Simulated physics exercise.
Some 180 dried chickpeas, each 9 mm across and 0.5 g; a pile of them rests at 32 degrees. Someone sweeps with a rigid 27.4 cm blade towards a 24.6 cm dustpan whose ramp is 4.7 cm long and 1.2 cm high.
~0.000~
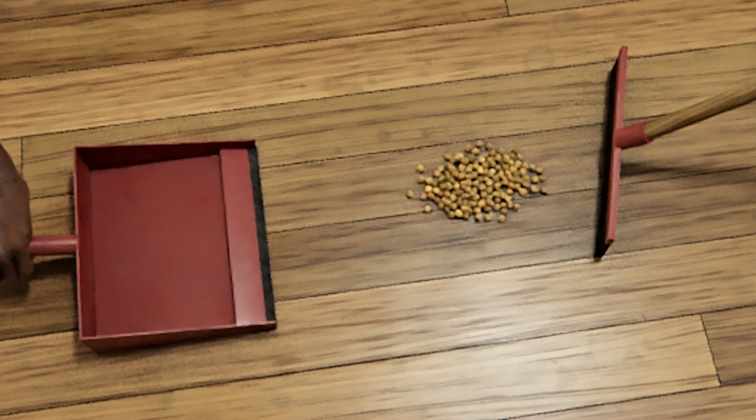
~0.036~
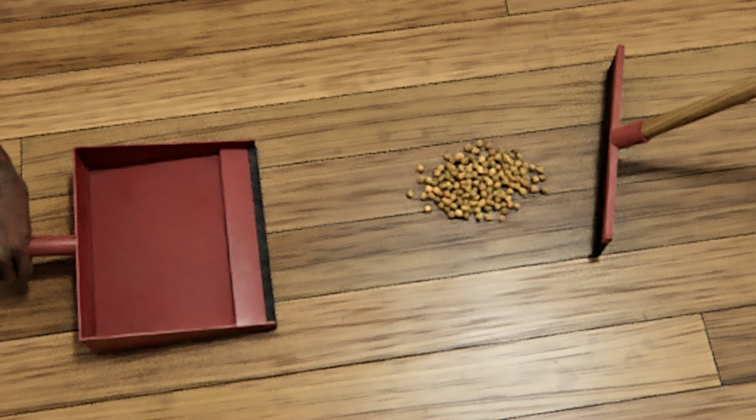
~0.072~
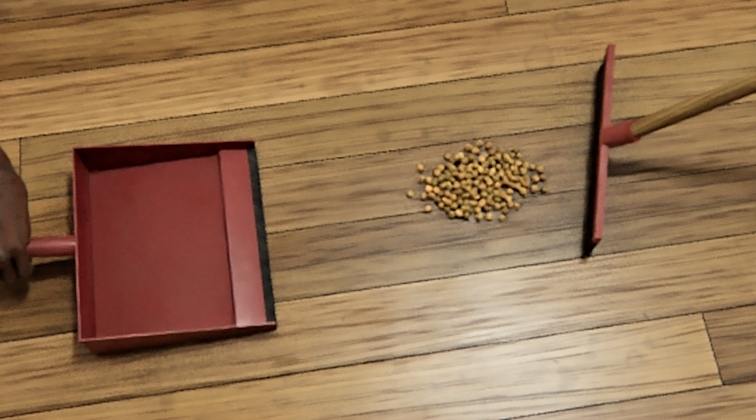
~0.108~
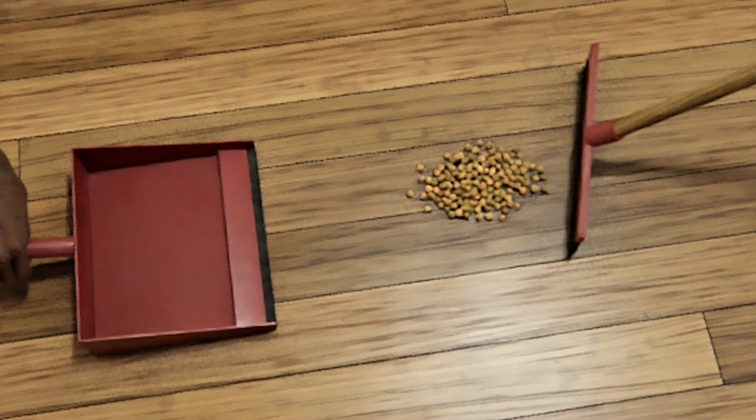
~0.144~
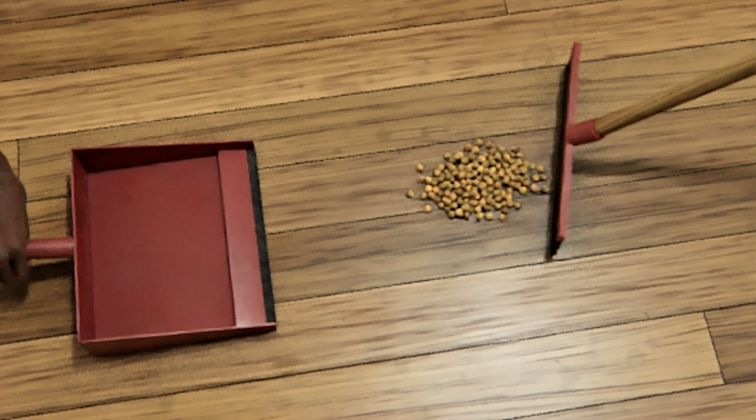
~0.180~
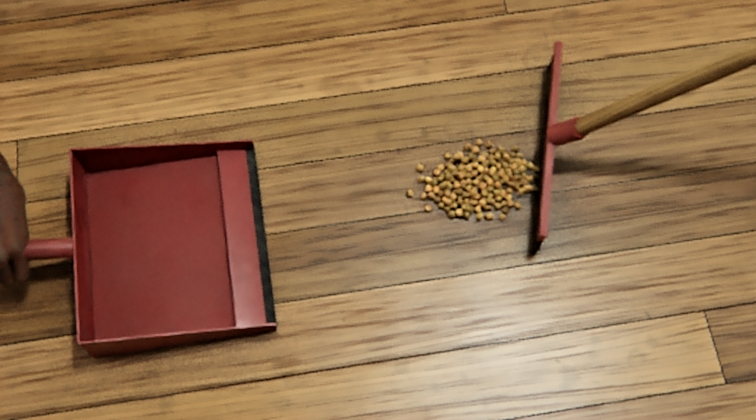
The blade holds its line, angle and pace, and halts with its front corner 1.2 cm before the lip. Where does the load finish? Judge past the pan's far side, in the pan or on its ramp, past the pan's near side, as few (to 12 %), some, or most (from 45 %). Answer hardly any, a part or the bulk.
Far side: A part, pan: A part, near side: Hardly any.
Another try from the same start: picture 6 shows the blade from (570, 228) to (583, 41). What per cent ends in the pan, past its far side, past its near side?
Pan 10, far 55, near 0.
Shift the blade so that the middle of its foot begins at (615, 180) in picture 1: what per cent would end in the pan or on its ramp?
Some 15 per cent.
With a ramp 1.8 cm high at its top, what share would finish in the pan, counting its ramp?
In that case some 20 per cent.
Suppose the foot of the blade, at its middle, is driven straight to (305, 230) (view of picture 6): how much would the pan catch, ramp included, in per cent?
About 10 per cent.
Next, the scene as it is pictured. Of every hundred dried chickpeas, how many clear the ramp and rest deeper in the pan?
Roughly 0 per cent.
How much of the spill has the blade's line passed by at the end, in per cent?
Some 0 per cent.
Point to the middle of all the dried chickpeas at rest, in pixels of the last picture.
Near (261, 167).
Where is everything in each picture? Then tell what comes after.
In the first frame, blade from (610, 240) to (623, 53), moved 0.0 cm, 0 of the pieces shifted so far; middle of the pieces at (479, 180); pan at (164, 248).
In the second frame, blade from (607, 239) to (619, 52), moved 0.4 cm, 0 of the pieces shifted so far; middle of the pieces at (479, 179).
In the third frame, blade from (597, 238) to (610, 51), moved 1.7 cm, 0 of the pieces shifted so far; middle of the pieces at (479, 179).
In the fourth frame, blade from (580, 238) to (594, 50), moved 3.8 cm, 0 of the pieces shifted so far; middle of the pieces at (479, 179).
In the fifth frame, blade from (561, 237) to (576, 49), moved 6.1 cm, 0 of the pieces shifted so far; middle of the pieces at (479, 179).
In the sixth frame, blade from (542, 236) to (558, 49), moved 8.5 cm, 6 of the pieces shifted so far; middle of the pieces at (479, 178); pan at (162, 251). The blade's pace is about 0.65 m/s, heading 10 degrees away from the viewer's side.
After 0.43 s, middle of the blade 21 cm from the lip; 0 % over the lip, far side 10 %, near side 0 %.
After 0.59 s, middle of the blade 11 cm from the lip; 0 % over the lip, far side 25 %, near side 0 %.
After 0.88 s, middle of the blade 5 cm from the lip; 20 % over the lip, far side 30 %, near side 0 %.
In the end, at 1.3 s, far side 30 %, pan 20 %, near side 0 %, in front of the lip or behind the blade 50 %.
